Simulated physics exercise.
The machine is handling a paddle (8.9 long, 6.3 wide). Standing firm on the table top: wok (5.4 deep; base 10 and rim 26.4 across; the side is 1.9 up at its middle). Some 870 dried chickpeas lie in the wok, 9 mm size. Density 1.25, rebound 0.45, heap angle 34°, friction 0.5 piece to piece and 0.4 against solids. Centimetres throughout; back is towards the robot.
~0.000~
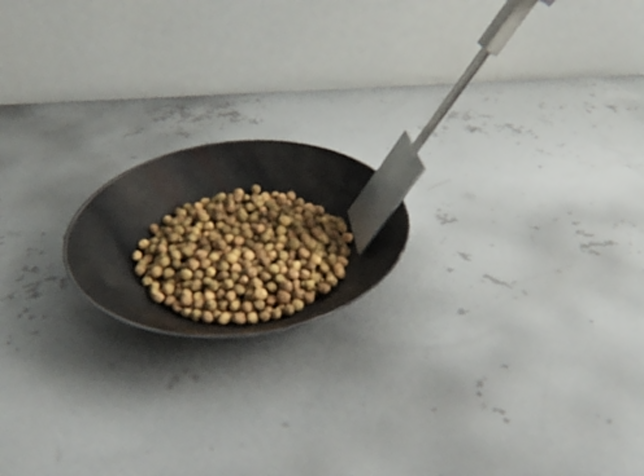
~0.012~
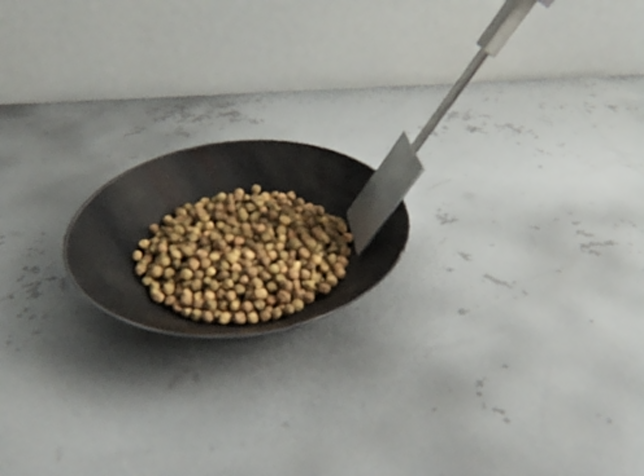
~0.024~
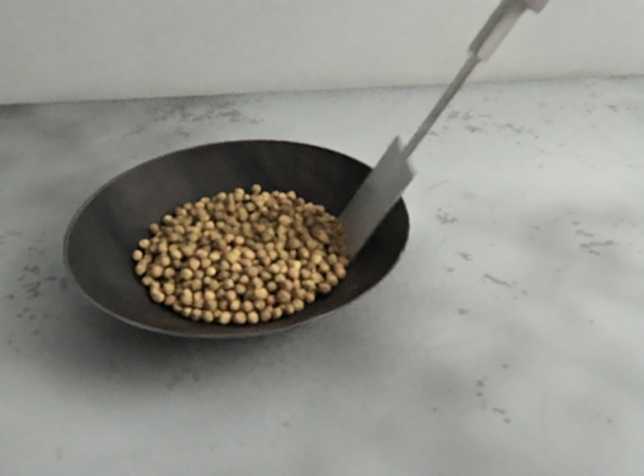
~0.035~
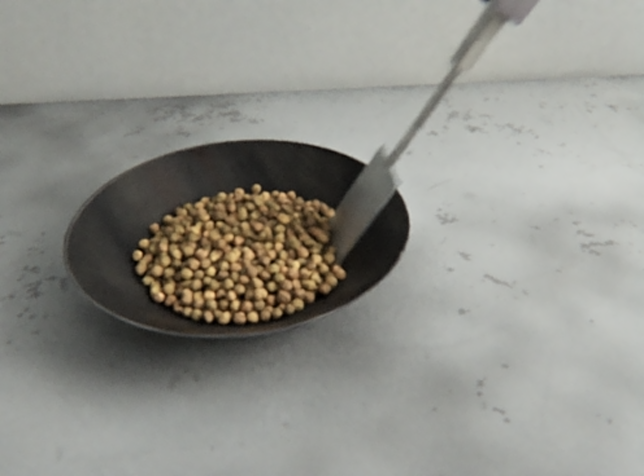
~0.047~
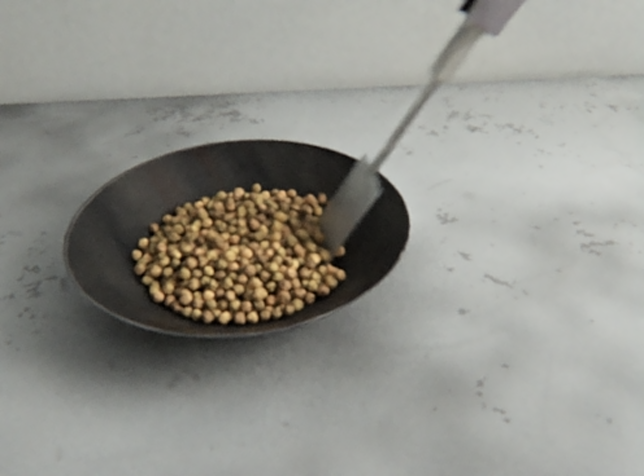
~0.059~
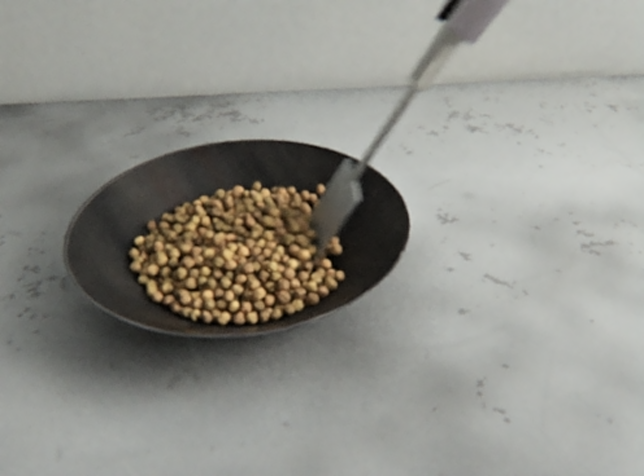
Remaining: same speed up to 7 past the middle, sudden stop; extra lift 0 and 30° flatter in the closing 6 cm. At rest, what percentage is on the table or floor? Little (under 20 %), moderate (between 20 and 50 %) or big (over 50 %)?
Share on the table or floor: Little (under 20 %).
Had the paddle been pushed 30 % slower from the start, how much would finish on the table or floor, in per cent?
It would be near 5 per cent.
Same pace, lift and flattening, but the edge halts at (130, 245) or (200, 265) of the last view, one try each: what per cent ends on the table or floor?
About 30 and 0 per cent.
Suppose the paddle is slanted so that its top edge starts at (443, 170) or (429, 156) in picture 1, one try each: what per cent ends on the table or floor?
Some 5 and 15 per cent.
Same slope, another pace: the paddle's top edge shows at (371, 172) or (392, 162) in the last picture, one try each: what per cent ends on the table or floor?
About 5 and 5 per cent.
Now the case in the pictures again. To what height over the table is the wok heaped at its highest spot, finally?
Some 6.5 cm.
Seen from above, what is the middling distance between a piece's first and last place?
About 5 cm.
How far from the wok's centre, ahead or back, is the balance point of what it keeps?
About 4.0 cm ahead.
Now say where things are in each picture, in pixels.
In the first picture, paddle top edge at (416, 148), sloping 59°; upper third of the load around (245, 241), from x 135 to 345, top at y 190; 867 in the wok.
In the second picture, paddle top edge at (414, 149), sloping 59°; upper third of the load around (245, 241), from x 135 to 350, top at y 190.
In the third picture, paddle top edge at (406, 153), sloping 59°; upper third of the load around (245, 241), from x 135 to 345, top at y 190.
In the fourth picture, paddle top edge at (391, 162), sloping 59°; upper third of the load around (246, 240), from x 135 to 345, top at y 190.
In the fifth picture, paddle top edge at (372, 171), sloping 59°; upper third of the load around (245, 238), from x 135 to 340, top at y 190.
In the sixth picture, paddle top edge at (353, 177), sloping 59°; upper third of the load around (245, 237), from x 135 to 340, top at y 185; 867 in the wok.
After 0.09 s, sloping 59°, highest piece 6 above the table; 867 in the wok.
After 0.12 s, sloping 50°, highest piece 7 above the table; 867 in the wok.
After 0.33 s, sloping 29°, highest piece 7 above the table; 760 in the wok, 92 on the table or floor, 15 on the blade or in flight.
After 1.38 s, sloping 29°, highest piece 6 above the table; 759 in the wok, 108 on the table or floor.
At rest, 759 in the wok, 108 on the table or floor. That is 12 % on the table or floor.
